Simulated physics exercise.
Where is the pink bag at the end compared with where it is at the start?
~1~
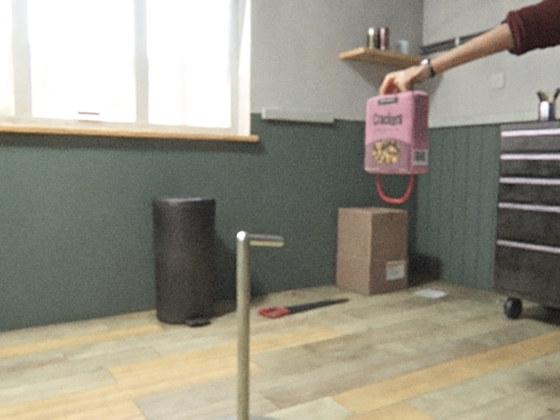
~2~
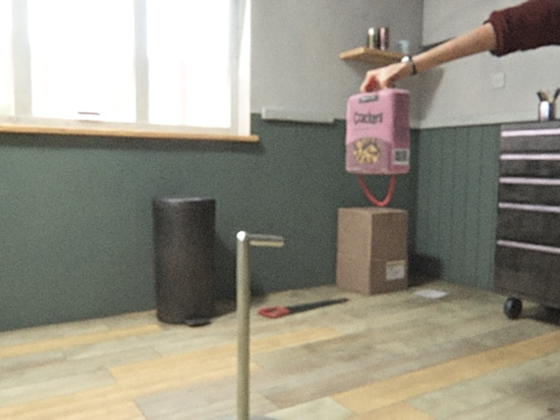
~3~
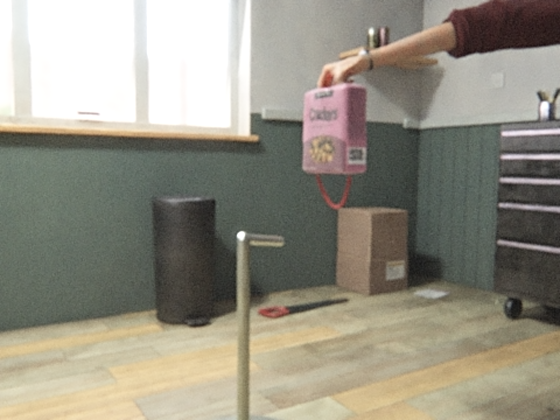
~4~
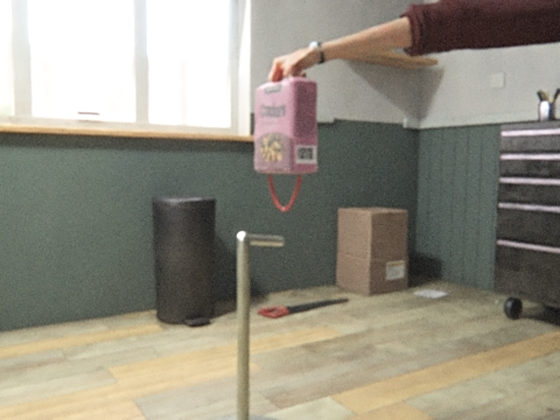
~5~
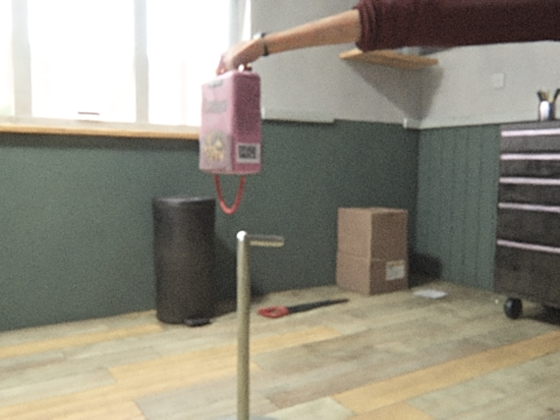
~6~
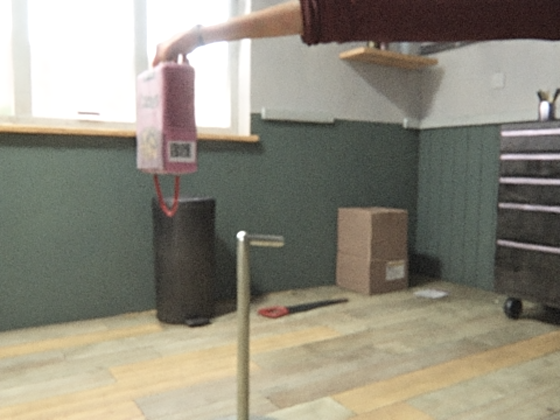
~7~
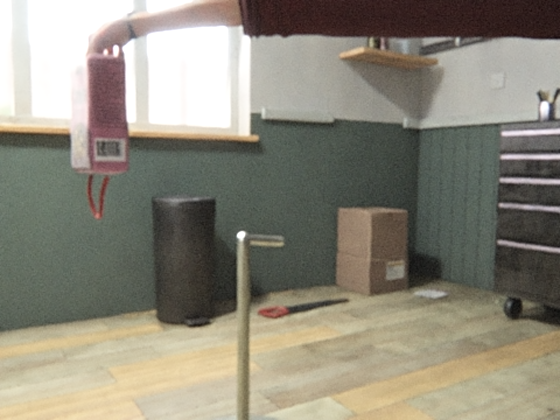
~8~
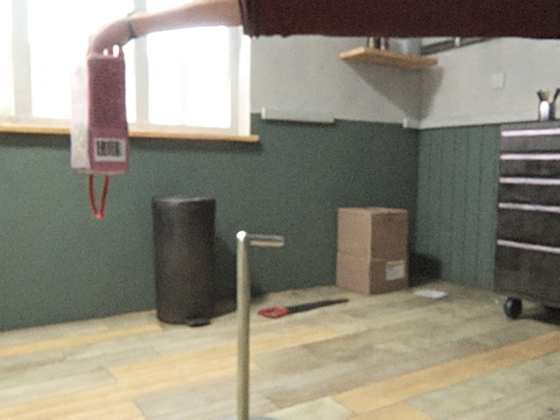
It starts on the right side of the post, above the cardboard box, and ends far over on the left, in front of the window and slightly higher.
